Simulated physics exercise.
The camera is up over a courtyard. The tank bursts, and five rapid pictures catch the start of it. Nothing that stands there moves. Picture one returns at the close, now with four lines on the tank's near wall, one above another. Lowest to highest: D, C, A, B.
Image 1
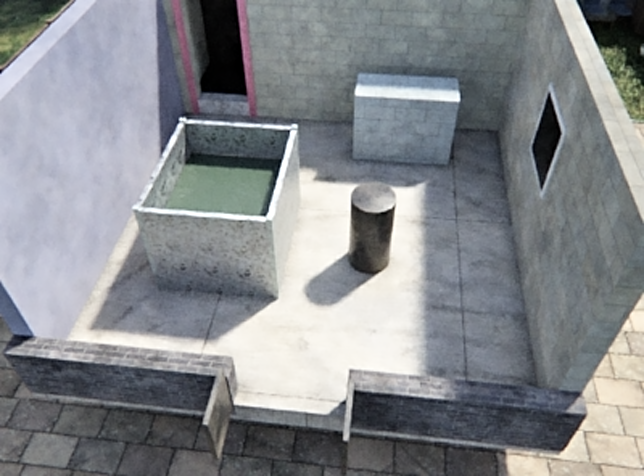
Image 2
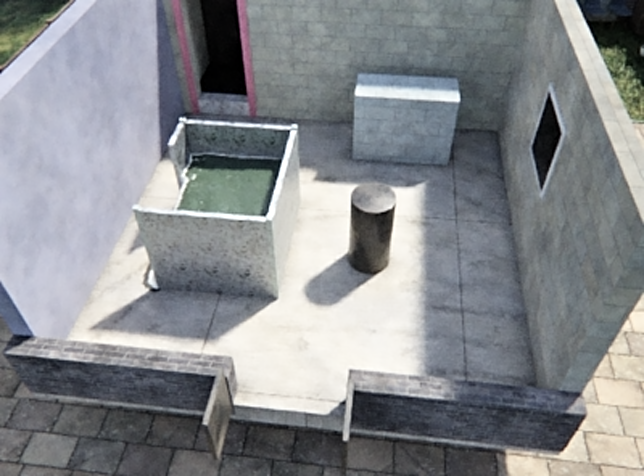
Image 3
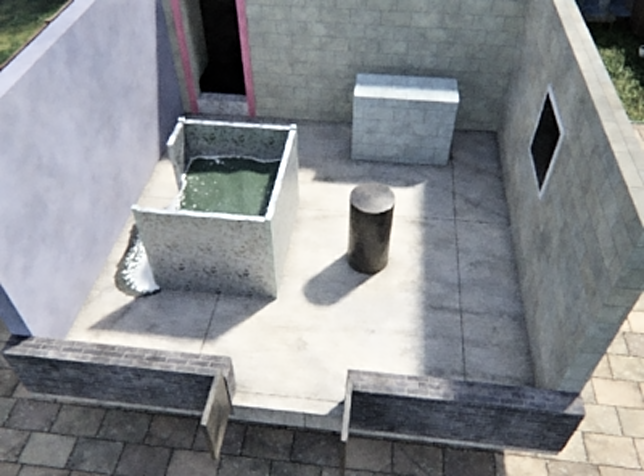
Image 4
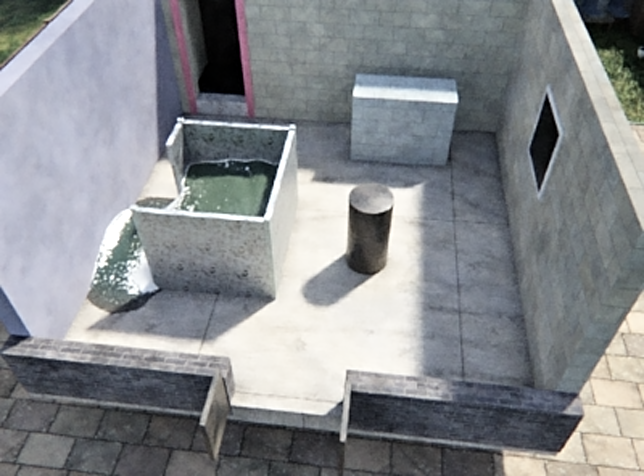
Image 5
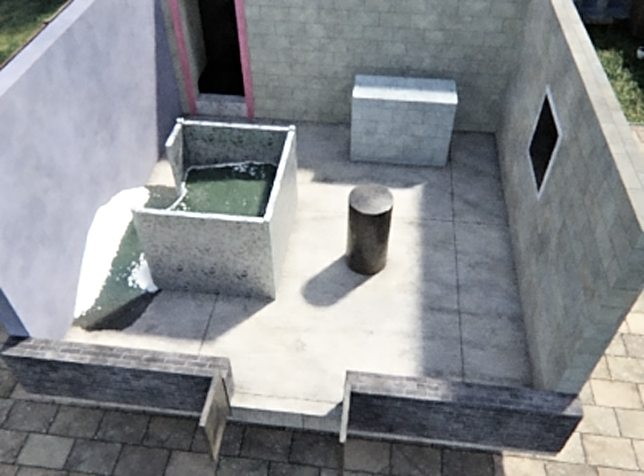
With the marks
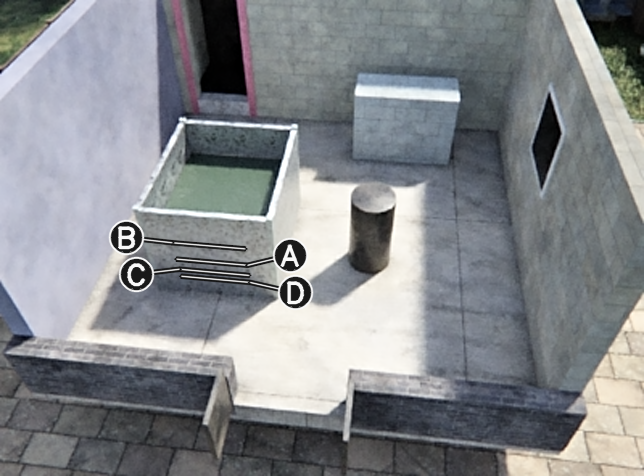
Courtyard seen from above, with green water pouring out of the left side of a stone tank and spreading foaming across the paving.
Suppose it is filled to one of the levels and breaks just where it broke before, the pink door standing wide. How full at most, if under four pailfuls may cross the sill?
B will do.
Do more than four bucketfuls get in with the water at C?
No, that is safe.
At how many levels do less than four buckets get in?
All of the four.
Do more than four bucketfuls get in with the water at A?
No, not at all.
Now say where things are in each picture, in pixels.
The first frame shows water in the tank at rest, its middle at (227, 196); foot of the pink doorway at (225, 115); open gate at (290, 359).
The second frame shows front seen at (155, 256), 1 % of the ground wet.
The third frame shows front seen at (152, 215), 4 % of the ground wet.
The fourth frame shows front seen at (135, 205), 7 % of the ground wet.
The fifth frame shows front seen at (144, 187), 8 % of the ground wet.
On the marked copy, A at (211, 262); B at (208, 245); C at (214, 272); D at (215, 279); from the bottom up D, C, A, B.
With A, nothing gets over.
With B, a splash gets over, under a bucket.
With C, nothing gets over.
With D, nothing gets over.
